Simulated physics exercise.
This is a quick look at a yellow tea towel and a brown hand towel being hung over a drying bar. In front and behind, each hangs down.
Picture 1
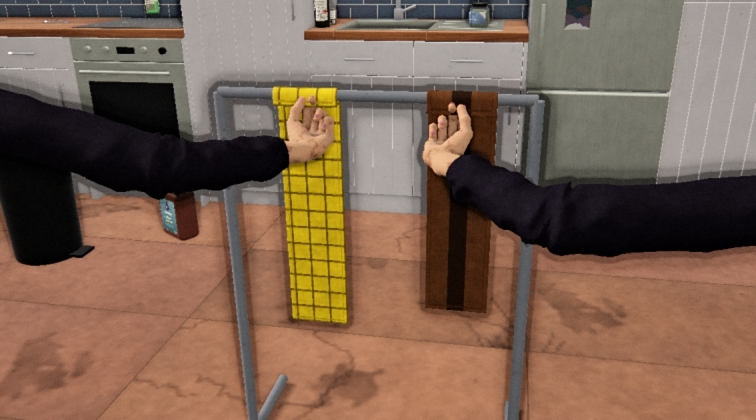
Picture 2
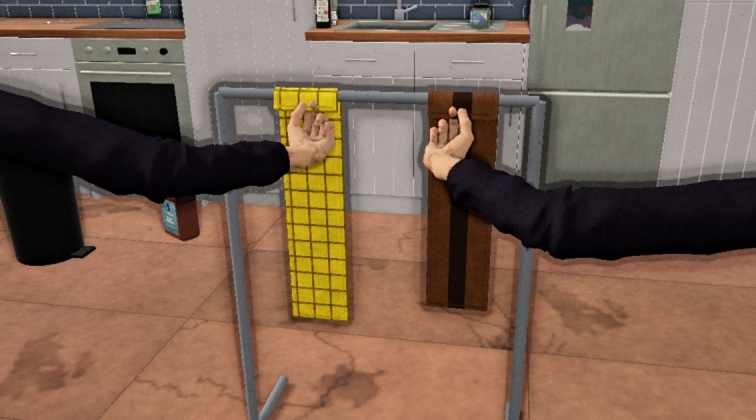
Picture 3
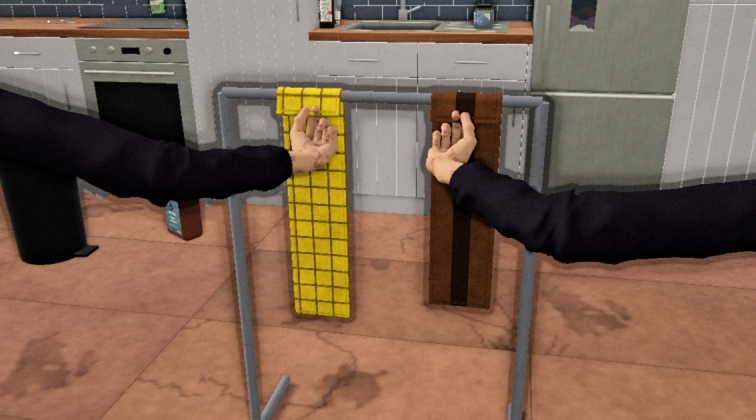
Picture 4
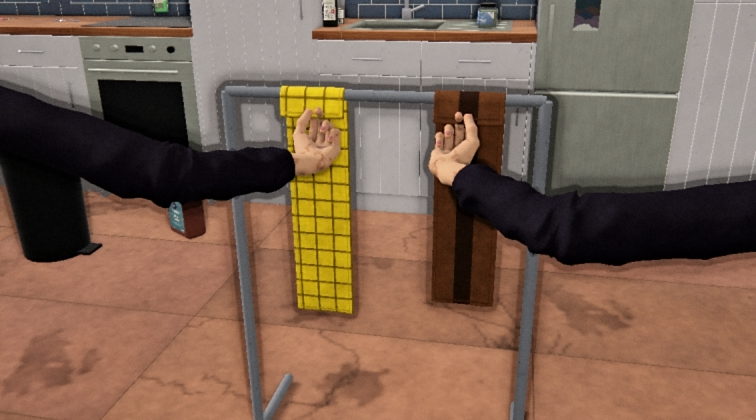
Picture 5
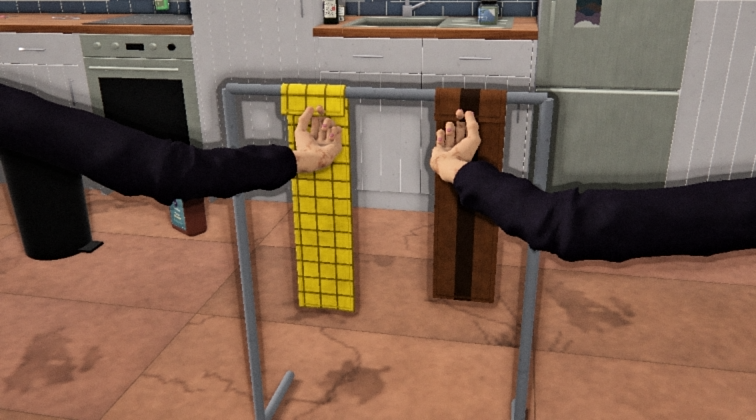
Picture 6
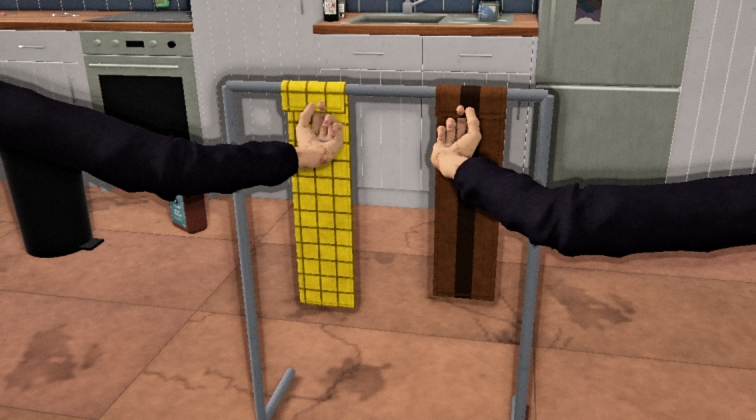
To begin with, a yellow checked towel and a brown towel with a dark stripe hang over a grey bar, short in front and long behind, a hand at each. The hands shift very slightly while both long ends rise a little, and the towels stay draped with short front flaps.
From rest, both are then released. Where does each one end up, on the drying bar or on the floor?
As it turns out, the yellow tea towel slips to the floor, the brown hand towel is pulled off by its long side.
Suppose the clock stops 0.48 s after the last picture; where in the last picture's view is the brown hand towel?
Somewhere around (461, 355).
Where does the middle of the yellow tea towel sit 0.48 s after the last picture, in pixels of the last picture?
Its middle is close to (333, 383).
Then, 0.28 s on from there, tea towel clear of the rail and dropping near (325, 242); hand towel on the move, front hem rising.
Then, 0.48 s on from there, tea towel clear of the rail and dropping near (333, 383); hand towel clear of the rail and dropping near (461, 355).
Then, 0.70 s on from there, tea towel in a heap on the floor; hand towel in a heap on the floor.
In the end, tea towel in a heap on the floor; hand towel in a heap on the floor. The yellow tea towel is pulled off by its long side and the brown hand towel slides off.
